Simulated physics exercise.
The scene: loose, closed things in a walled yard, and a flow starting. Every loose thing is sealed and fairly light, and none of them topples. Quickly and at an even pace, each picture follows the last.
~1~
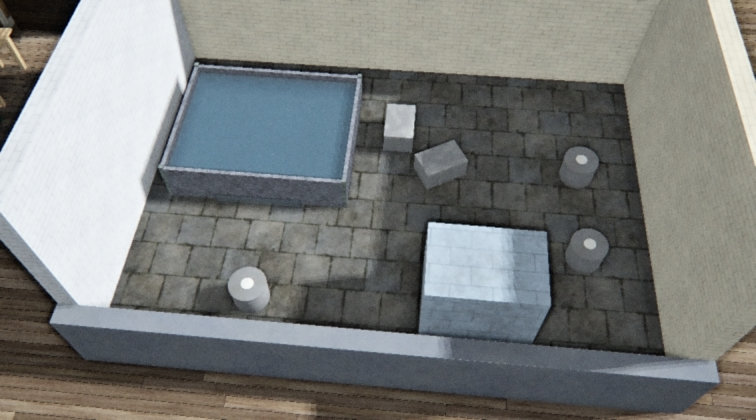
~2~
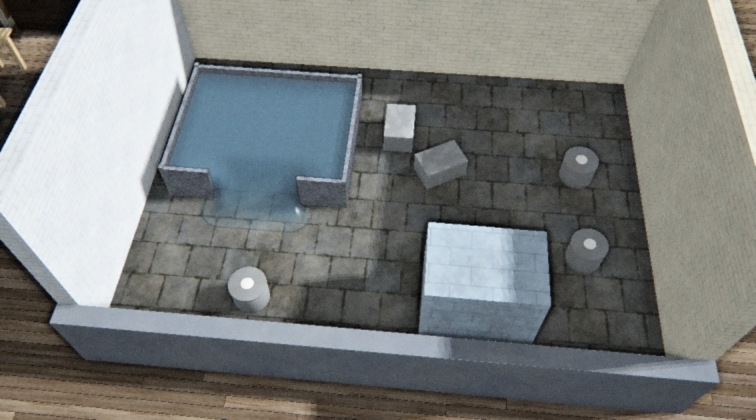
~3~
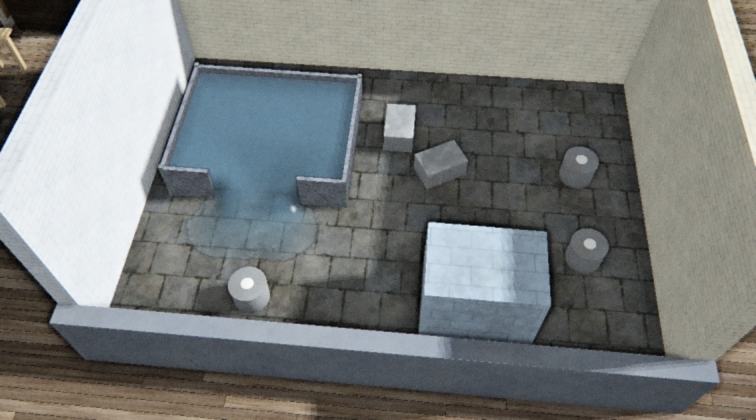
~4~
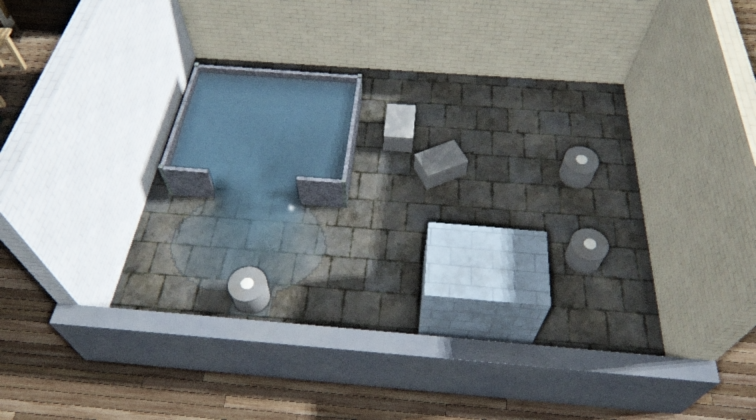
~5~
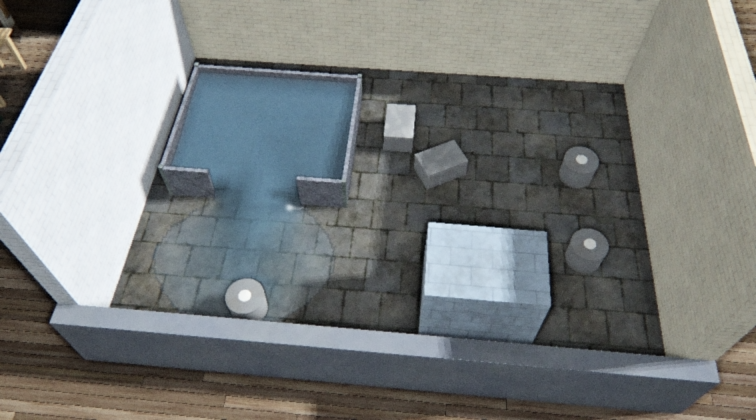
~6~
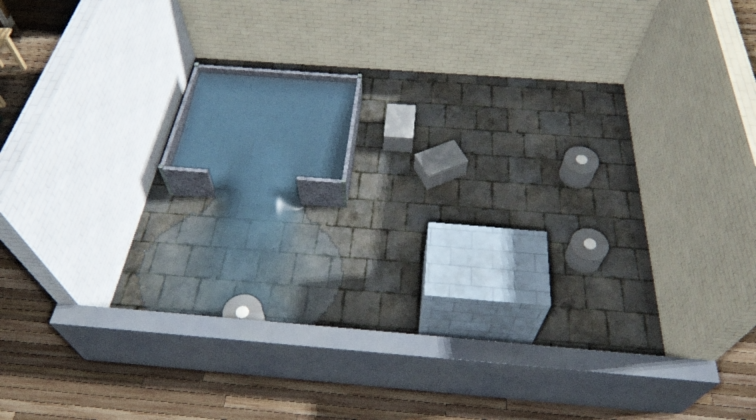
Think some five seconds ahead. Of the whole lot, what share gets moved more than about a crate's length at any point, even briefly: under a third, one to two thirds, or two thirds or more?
The result is a share beneath one third.
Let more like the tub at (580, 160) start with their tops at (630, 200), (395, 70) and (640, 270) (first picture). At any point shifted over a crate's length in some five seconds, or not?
Stays put, stays put, stays put.
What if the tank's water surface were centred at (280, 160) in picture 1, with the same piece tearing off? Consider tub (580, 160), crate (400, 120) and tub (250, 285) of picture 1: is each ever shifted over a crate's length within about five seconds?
Not far, Far enough, Far enough.
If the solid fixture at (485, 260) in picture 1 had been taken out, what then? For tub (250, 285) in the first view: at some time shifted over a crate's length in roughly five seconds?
Covered that distance.
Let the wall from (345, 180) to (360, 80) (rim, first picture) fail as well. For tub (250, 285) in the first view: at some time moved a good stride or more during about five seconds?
Lab note - outcome: Distance not reached.
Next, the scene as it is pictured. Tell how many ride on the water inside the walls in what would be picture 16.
By my reckoning the number comes out at 1.
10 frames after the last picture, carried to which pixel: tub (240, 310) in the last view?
I'd expect it around (293, 298).
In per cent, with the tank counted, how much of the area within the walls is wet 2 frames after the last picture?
I reckon around 30 per cent.
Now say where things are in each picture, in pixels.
The first picture shows a tub at (248, 283) rests on the ground; a tub at (590, 244), on the bottom; 0 of 5 have shifted.
The second picture shows a tub at (248, 283), on the bottom; a tub at (590, 244) rests on the ground; 0 of 5 have shifted.
The third picture shows a tub at (248, 283), on the bottom; a tub at (590, 244) rests on the ground; 0 of 5 have shifted.
The fourth picture shows a tub at (248, 284), on the bottom; a tub at (590, 244) rests on the ground; 0 of 5 have shifted.
The fifth picture shows a tub at (245, 296) rests on the ground, close to its start; a tub at (590, 244) rests on the ground; 1 of 5 have shifted.
The sixth picture shows a tub at (242, 312), on the bottom, a stride from its start; a tub at (590, 244) rests on the ground; 1 of 5 have shifted.
A moment on, 0 of 5 are well off their spots; 1 afloat.
Next, 1 of 5 are well off their spots; 1 afloat.
Later, 1 of 5 are well off their spots; 1 afloat.
In the end, 1 of 5 are well off their spots, and 1 have been at some point; 1 afloat.
